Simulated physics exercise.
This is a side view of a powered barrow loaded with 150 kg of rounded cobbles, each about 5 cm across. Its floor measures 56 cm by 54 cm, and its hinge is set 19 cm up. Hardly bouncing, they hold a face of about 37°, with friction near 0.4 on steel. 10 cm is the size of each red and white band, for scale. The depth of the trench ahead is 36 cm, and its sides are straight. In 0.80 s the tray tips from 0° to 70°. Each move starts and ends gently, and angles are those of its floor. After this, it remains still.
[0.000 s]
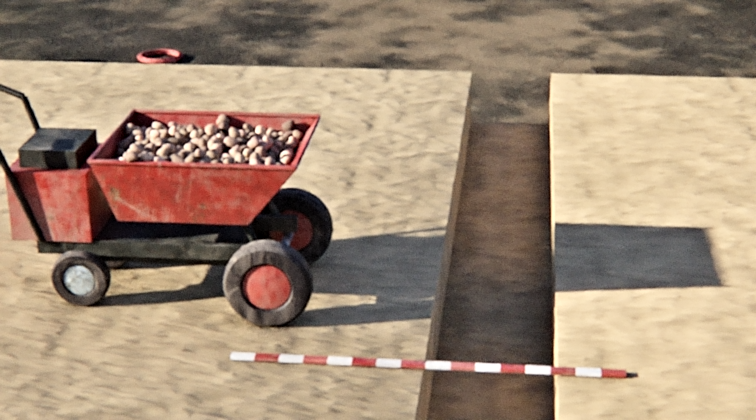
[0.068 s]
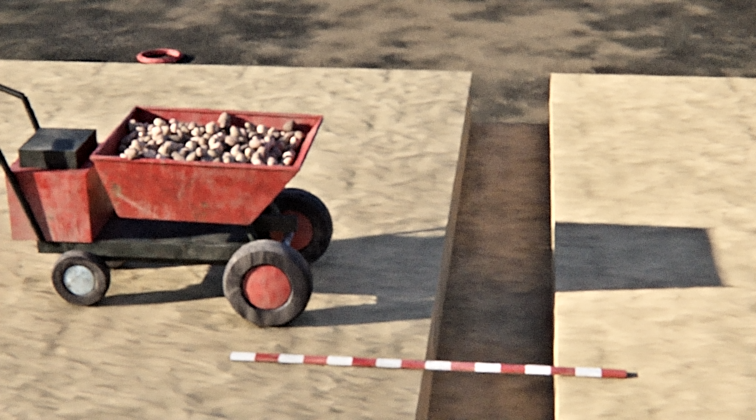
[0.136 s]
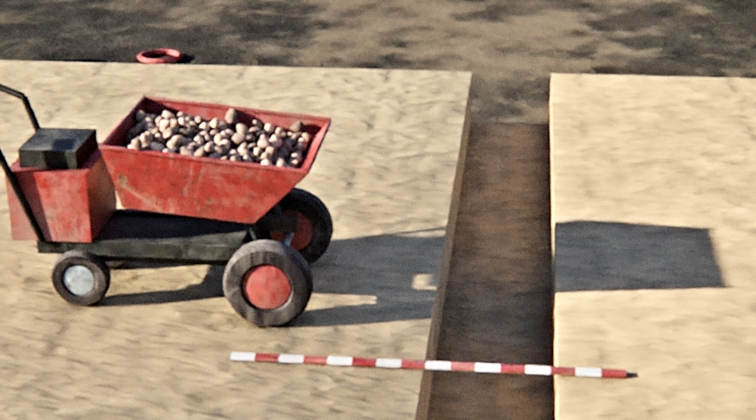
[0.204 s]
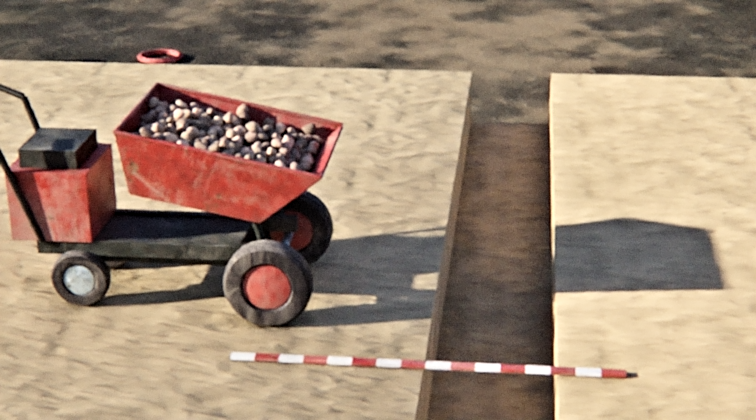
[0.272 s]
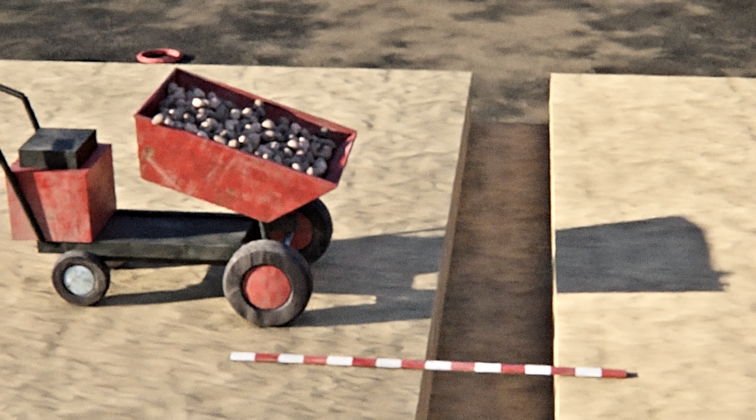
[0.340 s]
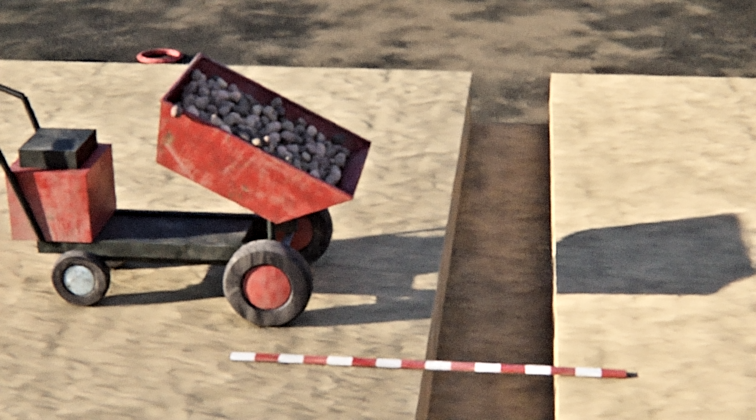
The clip opens on a small red powered barrow, its tray full of rounded cobbles, standing left of a straight-sided trench. The tray starts to tilt gently, its left end rising, then swings up more steeply toward the right, the stones still heaped inside while its shadow shifts across the far side.
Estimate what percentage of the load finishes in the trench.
Roughly 99 percent.
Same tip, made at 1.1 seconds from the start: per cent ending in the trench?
In that case some 100 per cent.
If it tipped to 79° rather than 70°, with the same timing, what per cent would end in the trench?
Roughly 95 per cent would end in the trench.
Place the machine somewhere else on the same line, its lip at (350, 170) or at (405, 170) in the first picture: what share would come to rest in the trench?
From the first spot near 95, from the second near 50 per cent.
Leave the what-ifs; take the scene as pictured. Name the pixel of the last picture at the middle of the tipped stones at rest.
The tipped stones centre close to (493, 361).
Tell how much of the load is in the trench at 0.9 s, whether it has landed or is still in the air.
Around 25 per cent of it, at that instant.
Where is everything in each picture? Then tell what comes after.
The first frame shows lip at (296, 168), floor tilted 0°, highest stones at (187, 132).
In the second frame, the tray is at 1°, its lip at (299, 169); the top of the load is at (175, 130); the stones move at 0.4 m/s on average.
The third frame shows lip at (308, 172), floor tilted 5°, highest stones at (167, 122); the stones move at 0.7 m/s on average.
In the fourth frame, the tray is at 11°, its lip at (321, 178); the top of the load is at (167, 111); the stones move at 1.0 m/s on average.
The fifth frame shows lip at (337, 187), floor tilted 19°, highest stones at (181, 98); the stones move at 1.1 m/s on average.
The sixth frame shows lip at (352, 198), floor tilted 27°, highest stones at (201, 86); the stones move at 1.2 m/s on average.
After 0.6 s the floor is at 59°; 100 % in the tray; the foremost stones are at (390, 219).
After 0.9 s the floor is at 70°; 68 % in the tray, 6 % short of the trench, 25 % in the trench; the foremost stones are at (496, 342).
After 1.2 s the floor is at 70°; 22 % in the tray, 5 % short of the trench, 73 % in the trench; the foremost stones are at (550, 346).
After 3.2 s the floor is at 70°; 0 % in the tray, 1 % short of the trench, 99 % in the trench; the foremost stones are at (552, 348).
